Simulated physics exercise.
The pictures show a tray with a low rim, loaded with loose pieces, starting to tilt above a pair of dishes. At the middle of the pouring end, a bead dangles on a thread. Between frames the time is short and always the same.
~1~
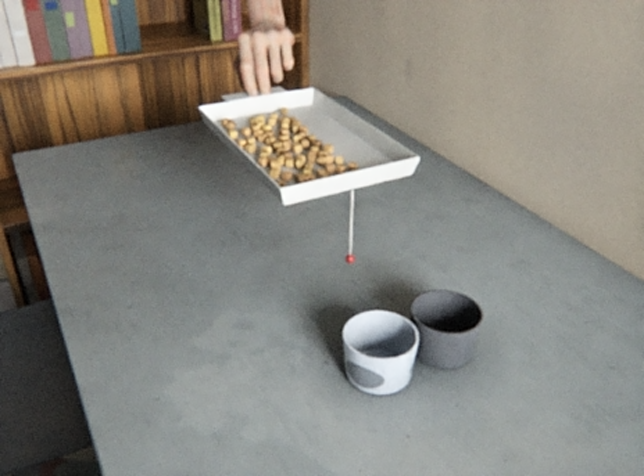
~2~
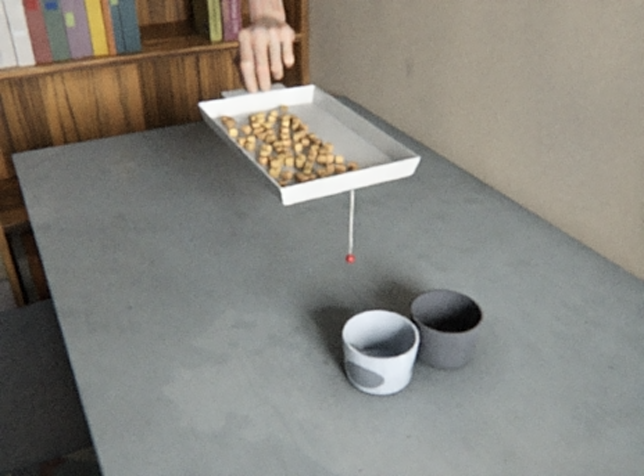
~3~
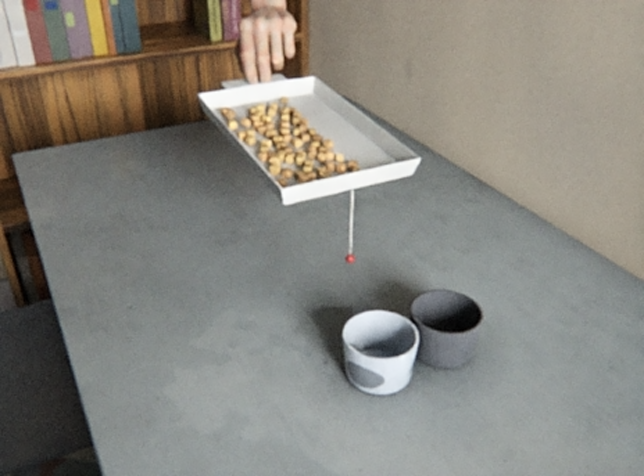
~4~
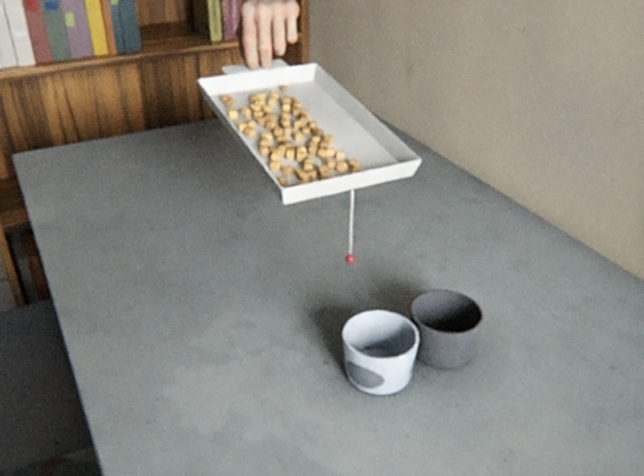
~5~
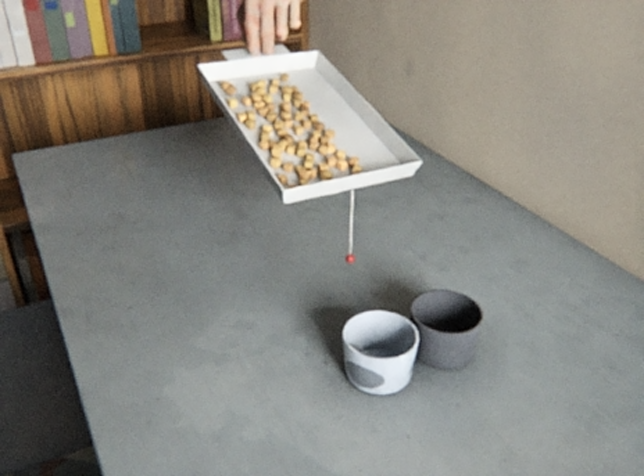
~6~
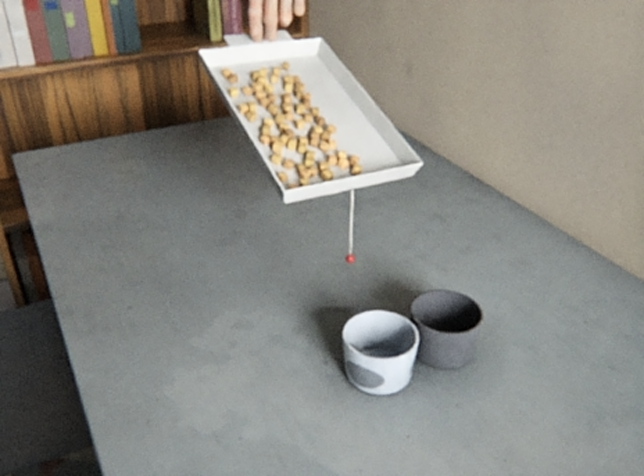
A hand at the far end of a white, low-rimmed tray raises that end little by little, tipping the tray toward the viewer while its near edge stays in place. Small tan pieces lie heaped in it, spreading slightly, above a grey table seen from a fixed, raised view, with bookshelves behind. A red bead hangs still on a thread from the near edge, beyond two unmoving cups, one pale with a grey patch, one dark.
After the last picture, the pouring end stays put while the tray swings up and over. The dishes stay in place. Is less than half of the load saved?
Yes, less than half is saved.
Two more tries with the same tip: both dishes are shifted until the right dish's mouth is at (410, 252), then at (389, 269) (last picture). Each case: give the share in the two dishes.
Respectively 0 percent and 20 percent.
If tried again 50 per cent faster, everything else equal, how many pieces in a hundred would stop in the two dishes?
Expected result: Around 10 per cent.
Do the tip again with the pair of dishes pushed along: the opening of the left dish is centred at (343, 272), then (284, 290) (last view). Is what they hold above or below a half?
Taking the tries in order: A minor share, followed by a minor share.
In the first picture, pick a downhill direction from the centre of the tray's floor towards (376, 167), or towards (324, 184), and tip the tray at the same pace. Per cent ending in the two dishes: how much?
Case one 0 %; case two 10 %.
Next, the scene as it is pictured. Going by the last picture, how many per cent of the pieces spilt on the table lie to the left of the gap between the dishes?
It amounts to some 70 percent.
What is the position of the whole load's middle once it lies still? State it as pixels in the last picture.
Resting centre, last frame: Roughly (382, 332).
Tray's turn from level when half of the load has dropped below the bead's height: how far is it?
Close to 115 degrees, I reckon.
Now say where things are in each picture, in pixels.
Corners of the pouring end at (284, 186) and (413, 156), level; middle of the load at (297, 148), small wooden cubes; left dish at (400, 372); right dish at (466, 347); bead on its thread at (350, 259), in the first picture.
Corners of the pouring end at (284, 186) and (413, 156), level; middle of the load at (297, 147), in the second picture.
Corners of the pouring end at (285, 186) and (414, 157), tipped barely, level across its low end; middle of the load at (297, 143), in the third picture.
Corners of the pouring end at (286, 186) and (415, 158), tipped a little, level across its low end; middle of the load at (298, 136), in the fourth picture.
Corners of the pouring end at (286, 187) and (416, 160), tipped a little, level across its low end; middle of the load at (298, 130), in the fifth picture.
Corners of the pouring end at (287, 187) and (416, 161), tipped clearly, level across its low end; middle of the load at (300, 124); left dish at (400, 372); right dish at (466, 347), in the sixth picture.
Soon, tray tipped steeply; all on the tray.
A while on, tray tipped right over; nearly all on the tray; a stray few in the right dish; a small part outside both.
Towards the end, tray tipped past a quarter turn; a small part in the left dish; a stray few in the right dish; most outside both.
Finally, tray tipped past a quarter turn; a small part in the left dish; a stray few in the right dish; most outside both.
